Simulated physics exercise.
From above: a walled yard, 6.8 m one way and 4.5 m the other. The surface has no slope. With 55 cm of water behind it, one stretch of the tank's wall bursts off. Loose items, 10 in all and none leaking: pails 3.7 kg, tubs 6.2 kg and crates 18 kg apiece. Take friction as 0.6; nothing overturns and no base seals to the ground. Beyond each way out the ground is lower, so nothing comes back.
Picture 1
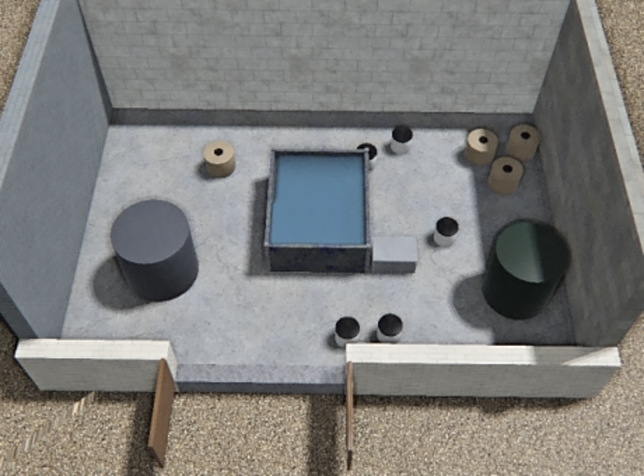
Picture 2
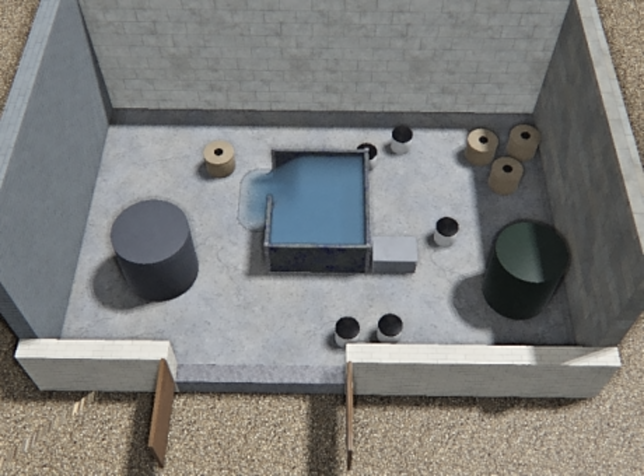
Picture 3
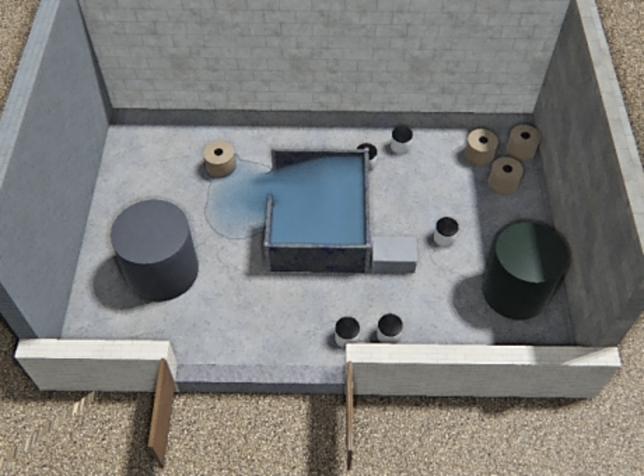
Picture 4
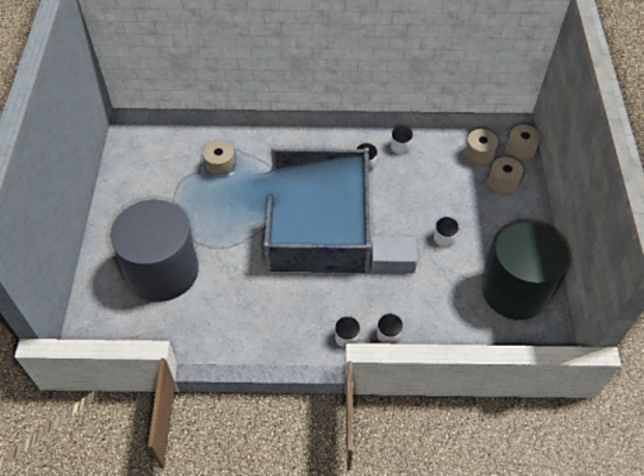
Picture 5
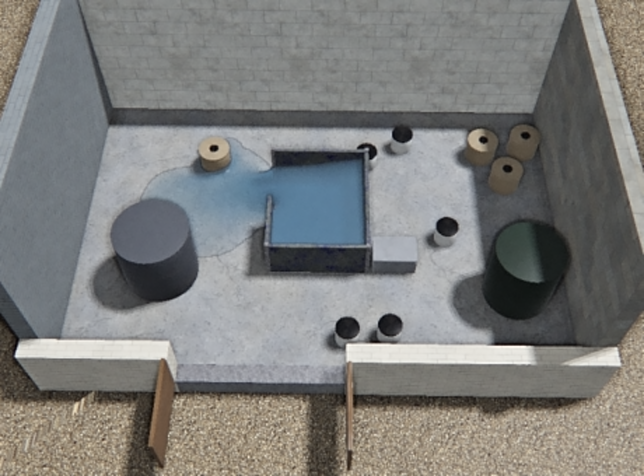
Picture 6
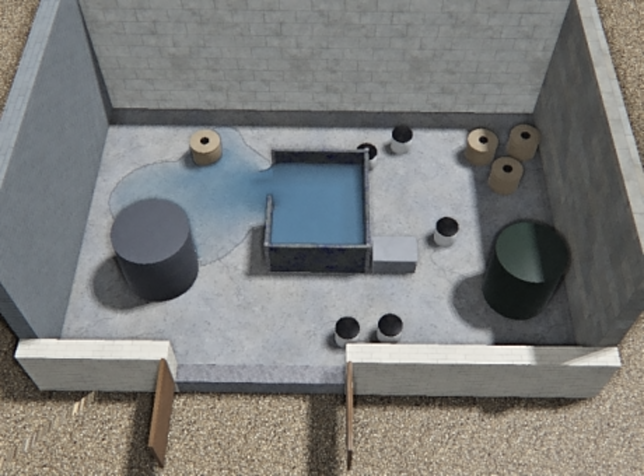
Water spreading leftward from a tank's broken wall across a walled yard, reaching a dark cylinder and nudging one tan tub slightly.
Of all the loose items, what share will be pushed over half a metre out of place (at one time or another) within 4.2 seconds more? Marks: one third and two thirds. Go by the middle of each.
It is less than a third.
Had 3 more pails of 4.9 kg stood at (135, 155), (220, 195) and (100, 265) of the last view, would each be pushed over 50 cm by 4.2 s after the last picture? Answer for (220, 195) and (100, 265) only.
In turn: Over, more.
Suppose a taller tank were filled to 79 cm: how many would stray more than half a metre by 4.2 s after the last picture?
Then 3.
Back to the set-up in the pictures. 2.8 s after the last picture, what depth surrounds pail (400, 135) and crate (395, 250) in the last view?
About 0 and 0 cm.
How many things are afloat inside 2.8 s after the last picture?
1 of them.
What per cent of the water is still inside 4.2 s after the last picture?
Some 100 per cent remains.
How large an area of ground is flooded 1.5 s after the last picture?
Some 10.5 m2.
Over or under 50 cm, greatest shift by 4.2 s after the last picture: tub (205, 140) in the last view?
It is over.
Then, 0.4 s after the last picture 1 of 10 are over 50 cm from their spots; 0 afloat.
Then, 1.5 s after the last picture 1 of 10 are over 50 cm from their spots; 1 afloat.
Then, 2.8 s after the last picture 1 of 10 are over 50 cm from their spots; 1 afloat.
Then, 4.2 s after the last picture 1 of 10 are over 50 cm from their spots, and 1 have been at some point; 1 afloat.
